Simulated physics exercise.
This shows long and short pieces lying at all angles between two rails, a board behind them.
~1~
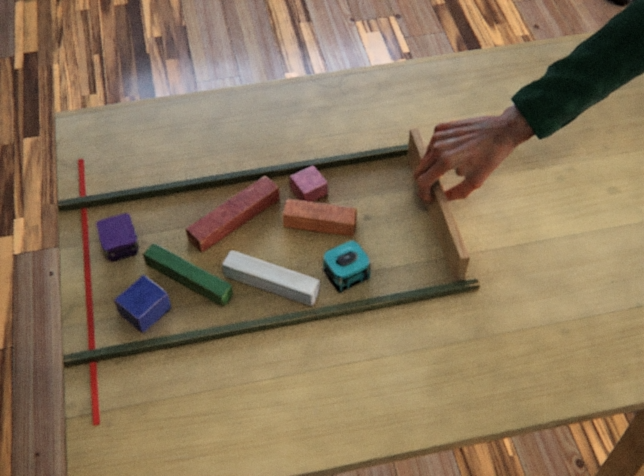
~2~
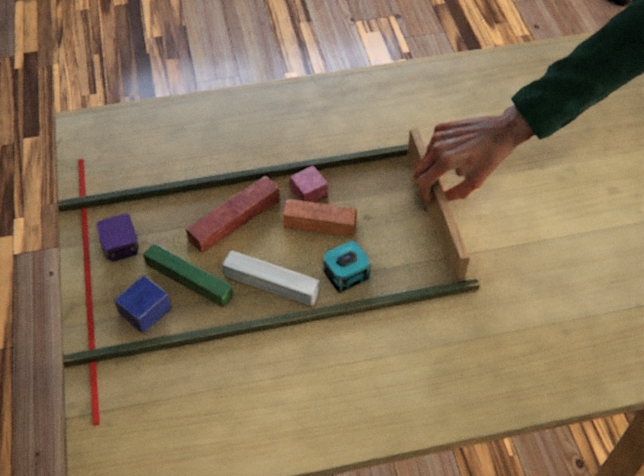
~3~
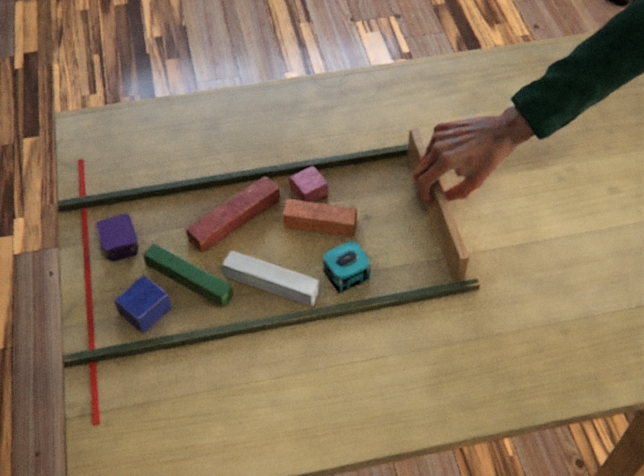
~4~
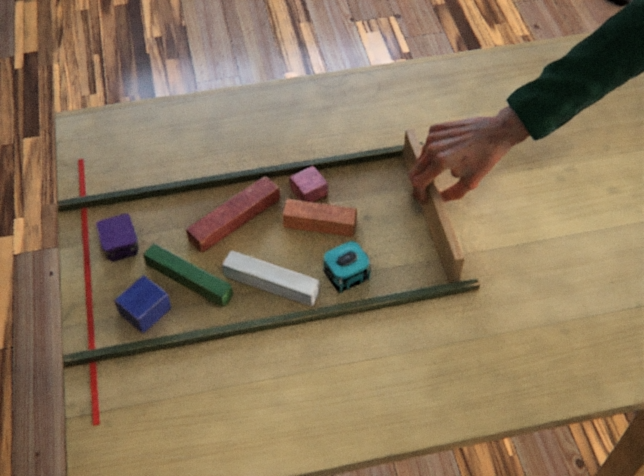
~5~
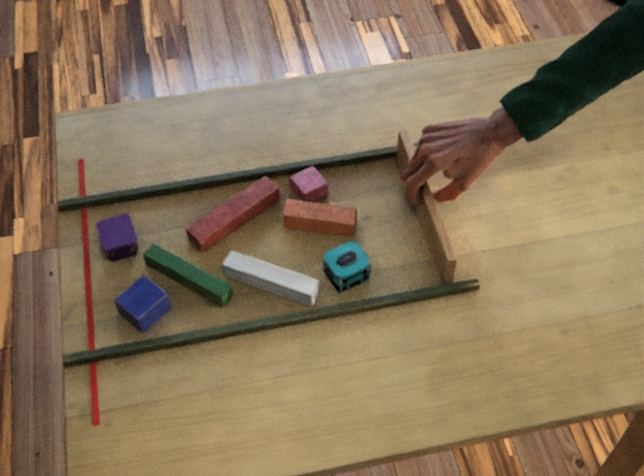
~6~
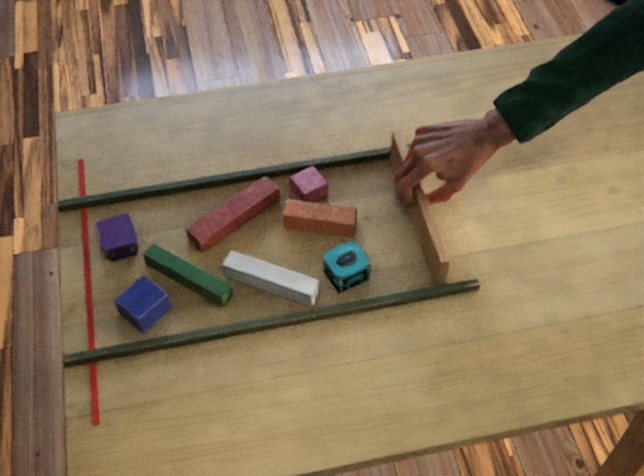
A wooden board held by a hand in a dark green sleeve slides slightly left between two dark rails on a table, while the coloured blocks and sticks lying at various angles between it and a red strip stay still.
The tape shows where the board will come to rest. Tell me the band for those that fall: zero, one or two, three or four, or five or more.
In the end the number that fall off is five or more.
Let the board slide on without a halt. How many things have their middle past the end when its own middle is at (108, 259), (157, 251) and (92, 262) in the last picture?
Past the end: 4, 0 and 6.
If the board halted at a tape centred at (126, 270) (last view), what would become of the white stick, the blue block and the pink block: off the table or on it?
The white stick remains up; the blue block falls; the pink block does not fall.
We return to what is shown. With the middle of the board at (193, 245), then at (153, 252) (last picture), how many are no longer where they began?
The counts are 8 and 8.
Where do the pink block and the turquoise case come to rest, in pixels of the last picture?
The pink block stops around (68, 222); the turquoise case around (65, 290).
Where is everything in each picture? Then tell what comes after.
Purple case (119, 238); blue block (143, 304); green bar (188, 275); board (436, 203); tape (88, 277), in the first frame.
Blue block (143, 304); pink block (309, 185), in the second frame.
Green bar (188, 275); white stick (271, 278), in the third frame.
Purple case (119, 238); board (431, 203), in the fourth frame.
Blue block (143, 304); turquoise case (347, 266), in the fifth frame.
Purple case (119, 238); blue block (143, 304); green bar (188, 275); board (418, 206); tape (88, 277), in the sixth frame.
Early on, none off yet; purple case at rest near (119, 238); blue block at rest near (143, 304); green bar at rest near (186, 276).
Finally, the number that fall off is five or more; lost, orange bar, white stick, red bar, green bar, blue block and purple case.
